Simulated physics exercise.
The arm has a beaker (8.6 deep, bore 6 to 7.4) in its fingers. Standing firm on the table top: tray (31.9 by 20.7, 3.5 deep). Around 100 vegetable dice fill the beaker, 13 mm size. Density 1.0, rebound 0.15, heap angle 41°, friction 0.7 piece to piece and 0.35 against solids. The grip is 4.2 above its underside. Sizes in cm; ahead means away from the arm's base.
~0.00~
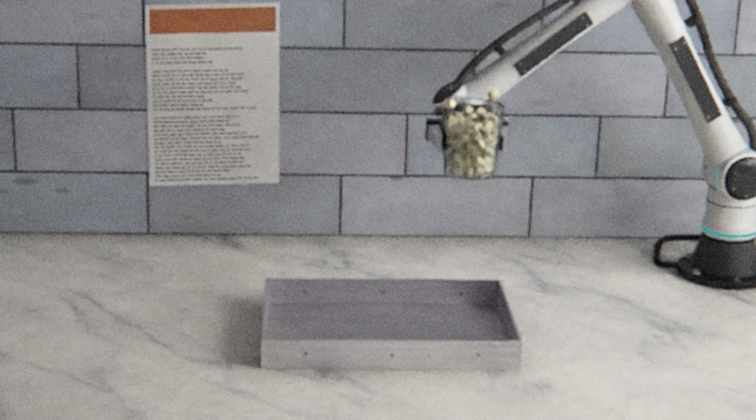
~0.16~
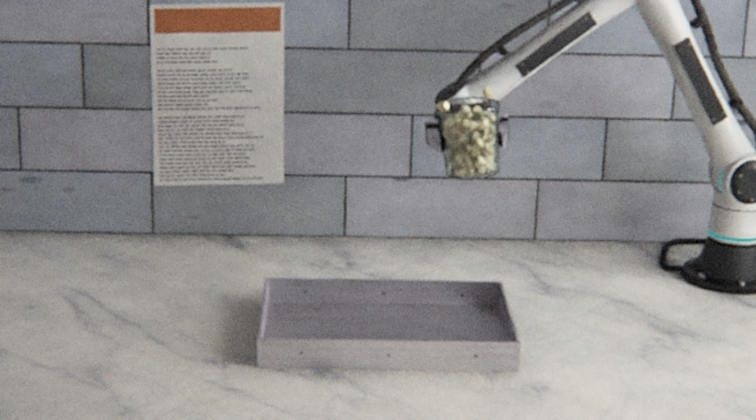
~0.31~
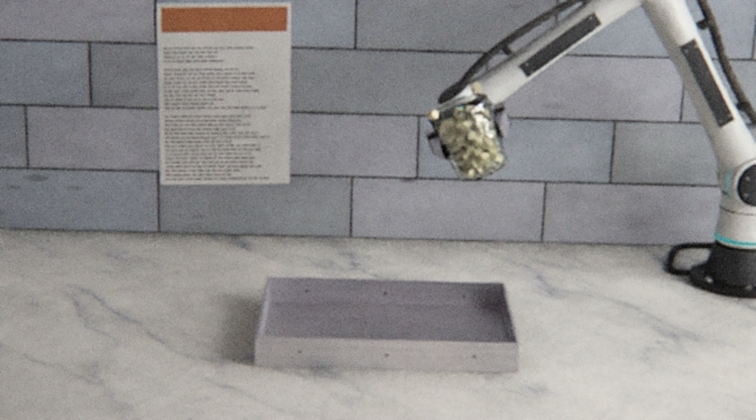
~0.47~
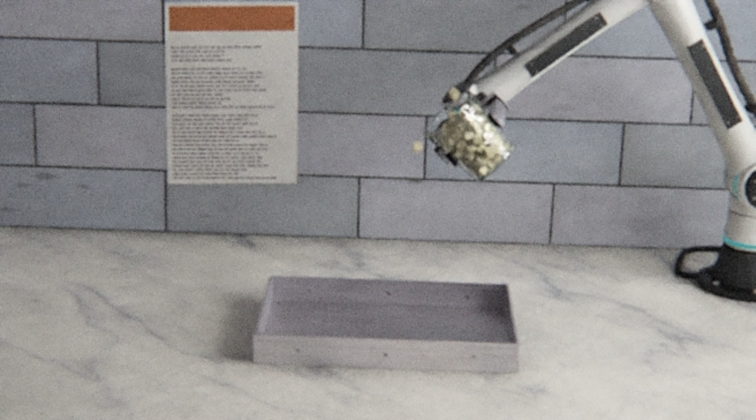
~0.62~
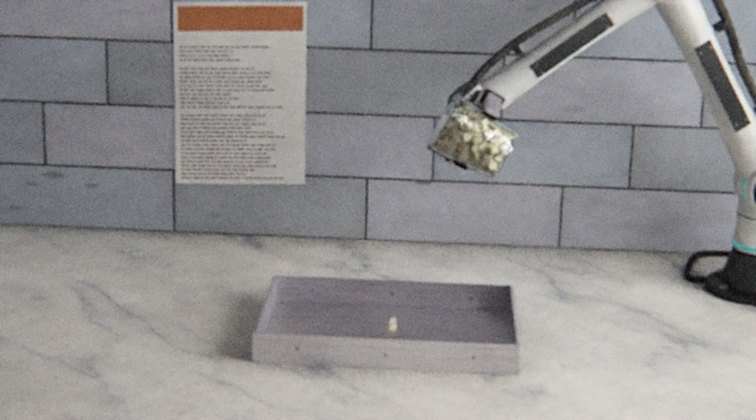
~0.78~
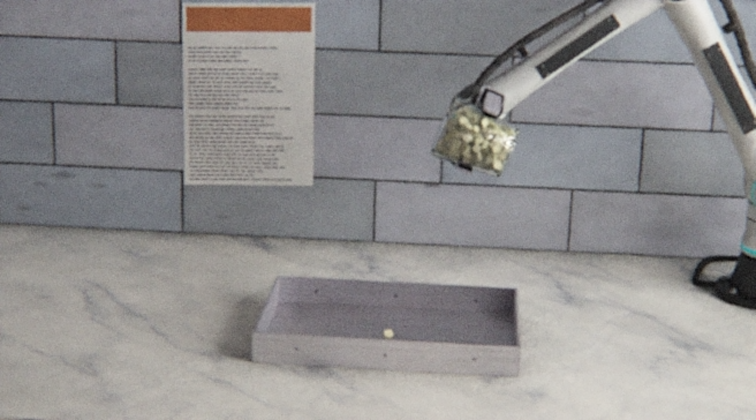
On a marbled counter by a grey tiled wall, a robot arm gripping a clear beaker of pale diced pieces tilted it steeply to the left, and one piece dropped into the shallow tray below.
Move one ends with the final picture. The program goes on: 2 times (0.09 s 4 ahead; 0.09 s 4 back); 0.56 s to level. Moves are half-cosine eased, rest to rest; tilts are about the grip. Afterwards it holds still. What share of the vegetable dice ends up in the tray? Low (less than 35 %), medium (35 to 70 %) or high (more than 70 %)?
Share in the tray: Medium (35 to 70 %).
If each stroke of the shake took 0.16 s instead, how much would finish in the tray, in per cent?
It would be near 10 per cent.
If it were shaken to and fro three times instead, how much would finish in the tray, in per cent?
It would be near 70 per cent.
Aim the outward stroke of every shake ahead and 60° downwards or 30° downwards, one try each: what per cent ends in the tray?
Some 5 and 20 per cent.
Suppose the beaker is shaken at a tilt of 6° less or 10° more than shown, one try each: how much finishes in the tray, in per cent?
About 40 and 85 per cent.
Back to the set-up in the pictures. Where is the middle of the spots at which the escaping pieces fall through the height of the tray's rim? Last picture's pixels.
Around (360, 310).
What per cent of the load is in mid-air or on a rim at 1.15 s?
Some 16 per cent.
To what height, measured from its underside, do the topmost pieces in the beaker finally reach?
About 6.0 cm.
By 1.15 s, tilted 69° forward, highest piece 28 above the table; 53 in the beaker, 34 in the tray, 17 in flight or on a rim.
By 1.52 s, tilted 17° forward, highest piece 31 above the table; 60 in the tray, 44 in the beaker.
By 1.90 s, level, highest piece 29 above the table; 60 in the tray, 44 in the beaker.
By 2.95 s, level, highest piece 29 above the table; 60 in the tray, 44 in the beaker.
Final count, 60 in the tray, 44 in the beaker. That is 58 % in the tray.
